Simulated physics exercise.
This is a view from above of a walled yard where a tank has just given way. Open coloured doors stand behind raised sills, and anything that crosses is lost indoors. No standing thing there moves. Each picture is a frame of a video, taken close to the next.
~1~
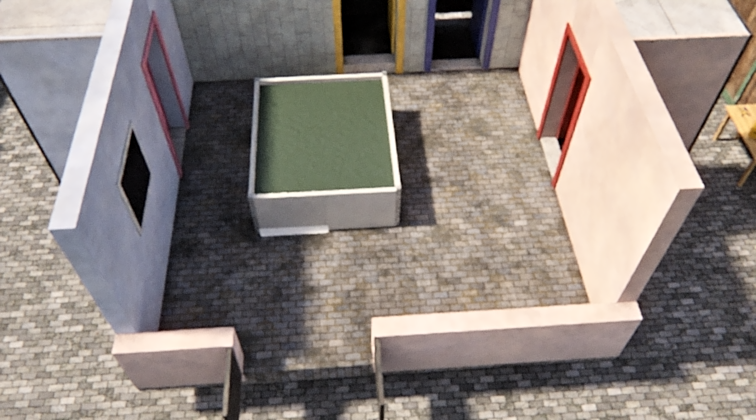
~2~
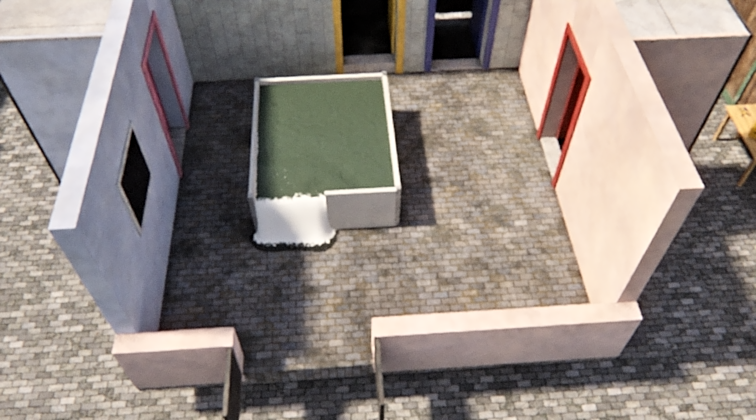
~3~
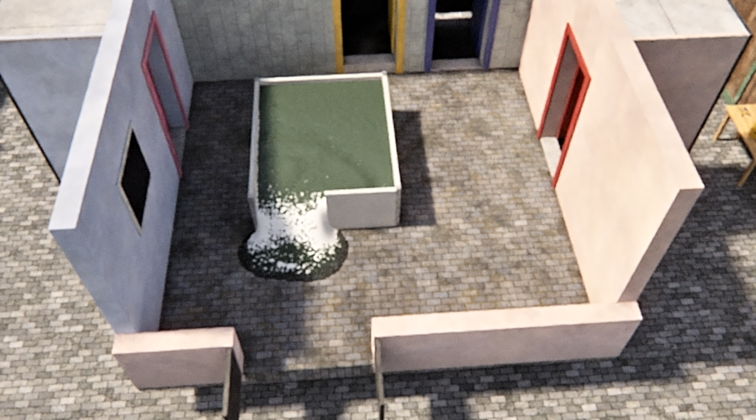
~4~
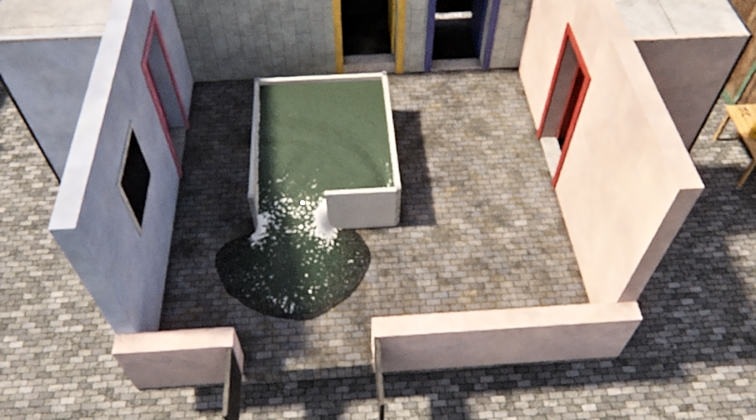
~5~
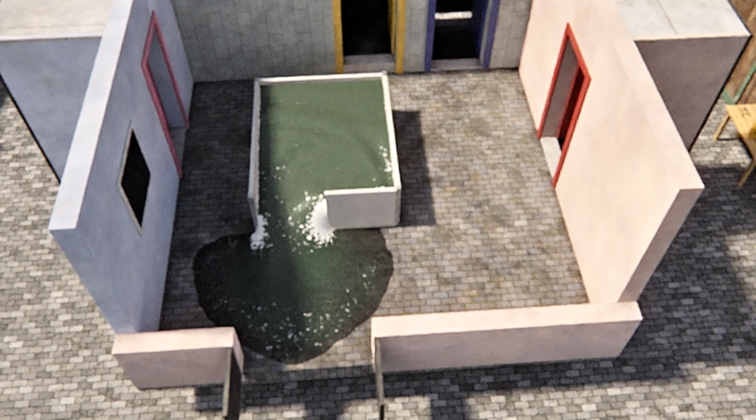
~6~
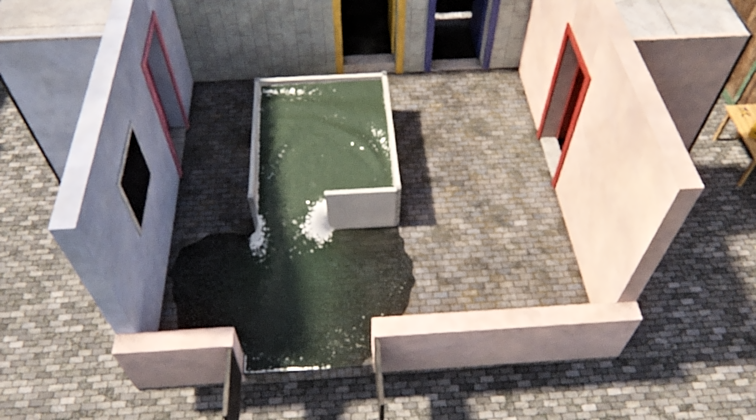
Dark green water pouring from the broken front of an open tank, foaming white and spreading across a walled, paved yard.
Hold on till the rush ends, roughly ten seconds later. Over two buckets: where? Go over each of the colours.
Outcome: Pink door: Two buckets or fewer; red door: Two buckets or fewer; blue door: Two buckets or fewer; yellow door: Two buckets or fewer.
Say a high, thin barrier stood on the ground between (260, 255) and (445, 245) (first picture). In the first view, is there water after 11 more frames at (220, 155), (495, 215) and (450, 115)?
Results in order: Swamped / swamped / bone-dry.
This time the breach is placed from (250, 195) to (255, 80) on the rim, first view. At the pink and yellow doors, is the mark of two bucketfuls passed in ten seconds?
Briefly, pink door crosses the line and yellow door remains below the line.
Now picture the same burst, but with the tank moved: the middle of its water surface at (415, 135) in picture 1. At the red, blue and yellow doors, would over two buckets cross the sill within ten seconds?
Here's how I see it: The red door doesn't reach it, then the blue door gets past it, and the yellow door doesn't reach it.
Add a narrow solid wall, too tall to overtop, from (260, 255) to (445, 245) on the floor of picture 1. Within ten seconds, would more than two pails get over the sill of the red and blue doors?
Result - red door: Clears the threshold; blue door: Clears the threshold.
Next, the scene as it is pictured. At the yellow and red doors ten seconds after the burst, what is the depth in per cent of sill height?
In order: Roughly 10 % and 80 %.
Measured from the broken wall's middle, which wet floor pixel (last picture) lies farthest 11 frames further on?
The wet point farthest out is around (599, 331).
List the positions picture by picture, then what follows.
In the first frame, still water in the open tank at (323, 135).
In the second frame, water pours out at (293, 216) and has run to (331, 239).
In the third frame, water pours out at (293, 218) and has run to (332, 268).
In the fourth frame, the front is at (315, 312), out from the gap at (293, 220).
In the fifth frame, the front is at a hidden place, out from the gap at (293, 220).
In the sixth frame, the front is at a hidden place, out from the gap at (293, 219).
A moment on, water covers 25 % of the floor; the pink door not reached, the red door not reached, the blue door not reached, the yellow door not reached.
Next, water covers 30 % of the floor; the pink door not reached, the red door not reached, the blue door not reached, the yellow door not reached.
Then, water covers 50 % of the floor; the pink door wet at the sill, nothing in, the red door not reached, the blue door not reached, the yellow door not reached.
Later, water covers 70 % of the floor; the pink door wet at the sill, nothing in, the red door wet at the sill, nothing in, the blue door not reached, the yellow door wet at the sill, nothing in.
In the end, water covers 90 % of the floor; the pink door under two buckets in, the red door wet at the sill, nothing in, the blue door wet at the sill, nothing in, the yellow door wet at the sill, nothing in.
